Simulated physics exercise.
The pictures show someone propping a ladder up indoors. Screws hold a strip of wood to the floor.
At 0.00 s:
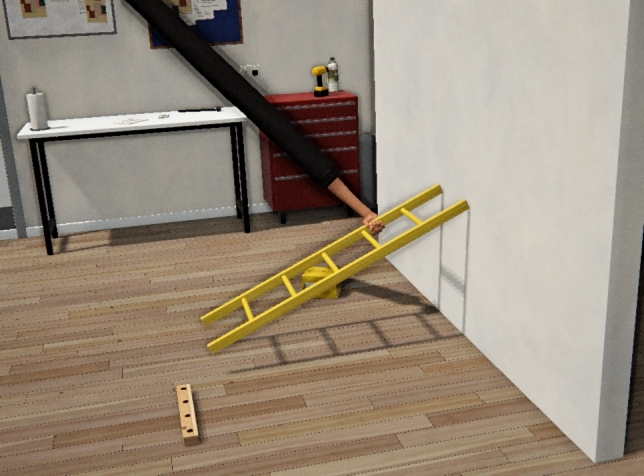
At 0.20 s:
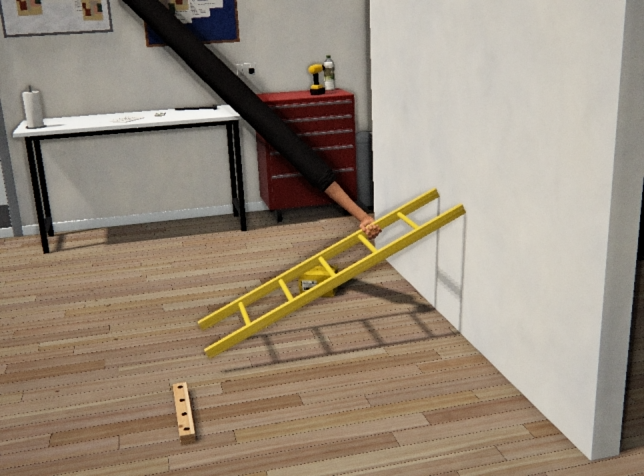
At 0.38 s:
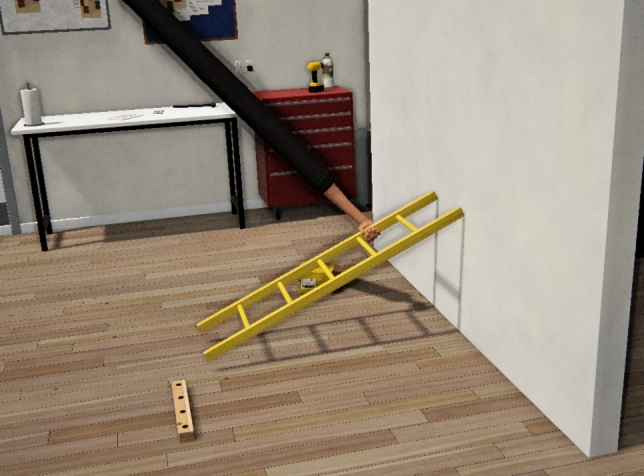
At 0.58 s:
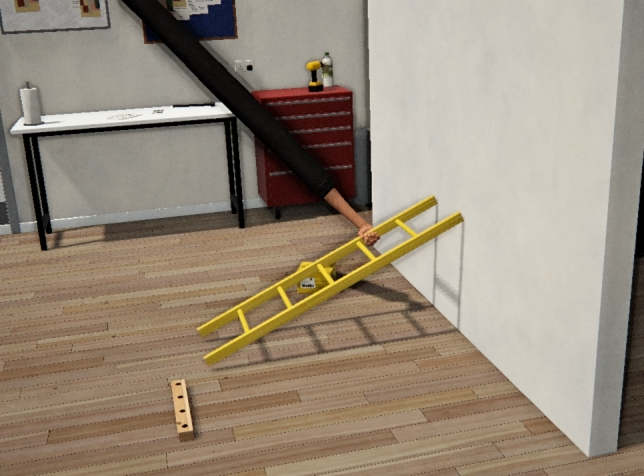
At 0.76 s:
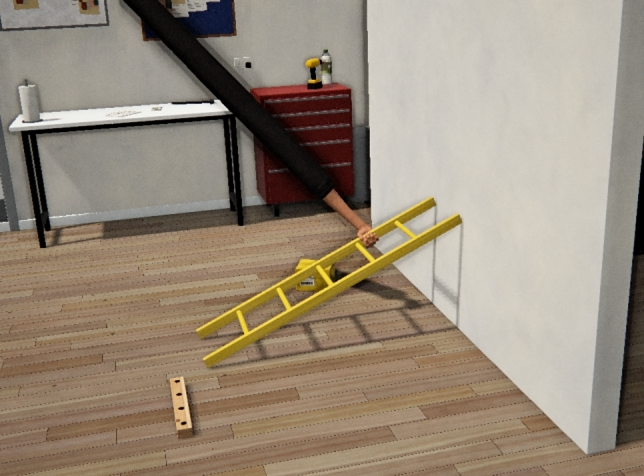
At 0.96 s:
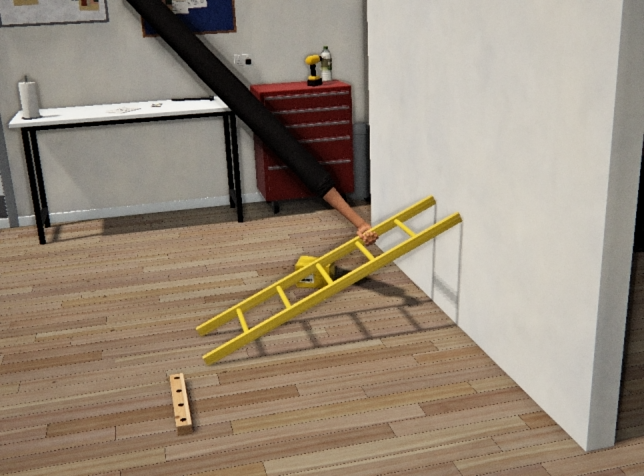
In a workshop, a hand holds a slanted yellow ladder almost still beside a white wall.
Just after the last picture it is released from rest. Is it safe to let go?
Outcome: The yellow ladder gives way at the feet.
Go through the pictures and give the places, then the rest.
In the first frame, still on the way; yellow ladder (332, 265); batten (187, 413).
In the second frame, still on the way; yellow ladder (328, 269); yellow parcel (319, 281).
In the third frame, still on the way; yellow ladder (327, 271); batten (182, 409).
In the fourth frame, still on the way; yellow ladder (327, 276); yellow parcel (317, 278).
In the fifth frame, still on the way; yellow ladder (326, 278); batten (181, 406).
In the sixth frame, in place, still held; yellow ladder (326, 276); yellow parcel (315, 272).
By 1.18 s, yellow ladder tilted by 6° near (322, 290).
By 1.28 s, yellow ladder tilted by 16° near (318, 312).
By 1.38 s, yellow ladder tilted by 24° near (316, 326).
When it is over (2.2 s), the yellow ladder slides out and falls, near (316, 329); the rest as before.
